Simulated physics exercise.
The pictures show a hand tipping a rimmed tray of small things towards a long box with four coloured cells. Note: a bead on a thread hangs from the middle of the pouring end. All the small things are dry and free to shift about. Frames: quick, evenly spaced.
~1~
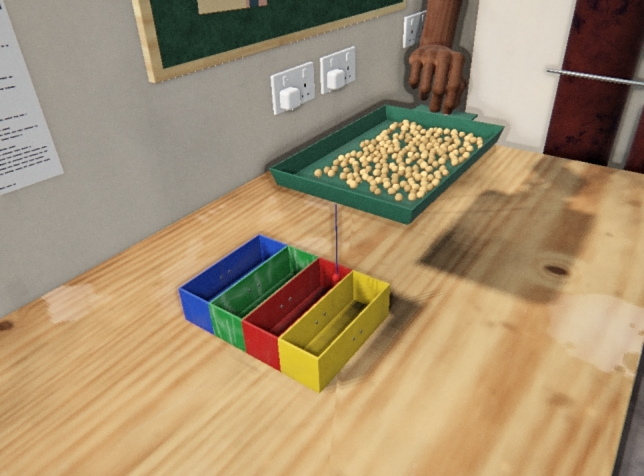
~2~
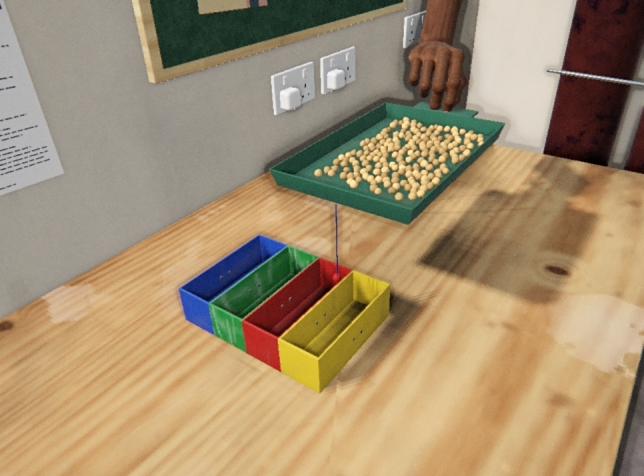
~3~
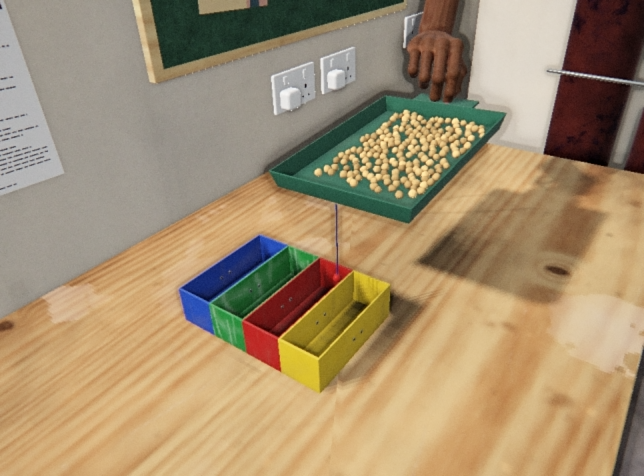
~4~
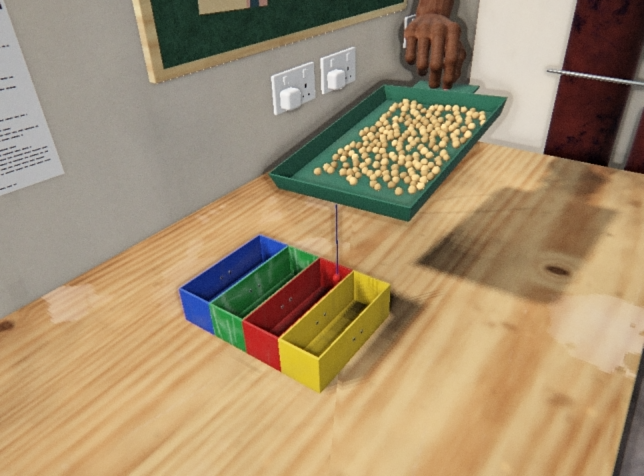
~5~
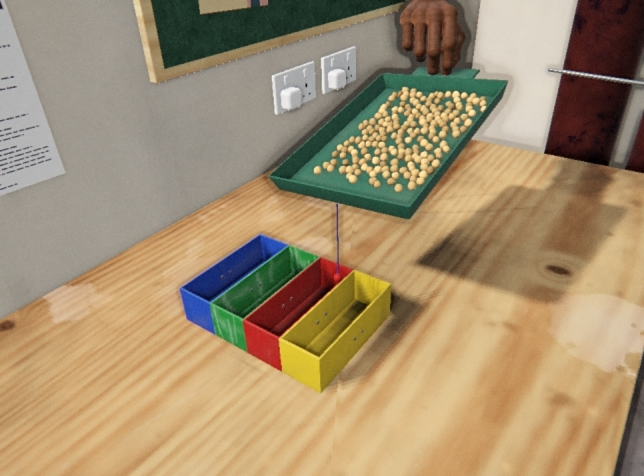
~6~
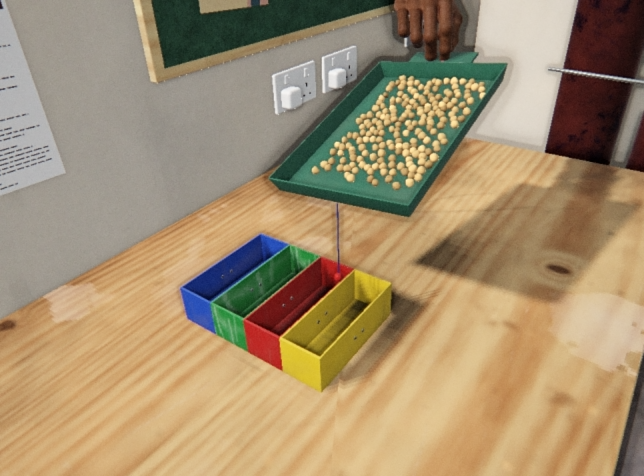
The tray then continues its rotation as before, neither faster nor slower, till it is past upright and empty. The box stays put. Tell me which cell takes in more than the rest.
I would say the green cell.
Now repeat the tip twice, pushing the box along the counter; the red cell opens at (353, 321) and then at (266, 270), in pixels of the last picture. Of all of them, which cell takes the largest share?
The cell in blue first, the red cell second.
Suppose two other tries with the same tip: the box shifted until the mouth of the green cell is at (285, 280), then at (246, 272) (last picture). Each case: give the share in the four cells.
Estimate: 100 % first, 100 % second.
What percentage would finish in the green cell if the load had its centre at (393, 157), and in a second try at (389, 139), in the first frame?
It would be roughly 70 per cent for the first and roughly 60 per cent for the second.
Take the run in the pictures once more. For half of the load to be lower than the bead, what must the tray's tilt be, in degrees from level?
Somewhere around 105 degrees.
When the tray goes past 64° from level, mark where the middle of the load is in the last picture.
I'd mark the middle close to (306, 184).
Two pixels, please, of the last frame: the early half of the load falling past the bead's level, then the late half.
(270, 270), then (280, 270).
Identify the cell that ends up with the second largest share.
Ranked second: The cell in red.
Just after the last frame, tray tipped steeply; the larger part on the tray; about a tenth in the green cell; just a few in the blue cell; just a few in the red cell; about a tenth falling or outside the box.
A moment on, tray tipped past a quarter turn; roughly a third on the tray; roughly a quarter in the green cell; about a tenth in the red cell; about a tenth in the blue cell; just a few in the yellow cell; roughly a quarter falling or outside the box.
Further on, tray tipped past a quarter turn; roughly two thirds in the green cell; roughly a quarter in the red cell; about a tenth in the blue cell; just a few in the yellow cell; just a few falling or outside the box.
When it is over, tray tipped past a quarter turn; roughly two thirds in the green cell; roughly a quarter in the red cell; about a tenth in the blue cell; just a few in the yellow cell; just a few outside the box.
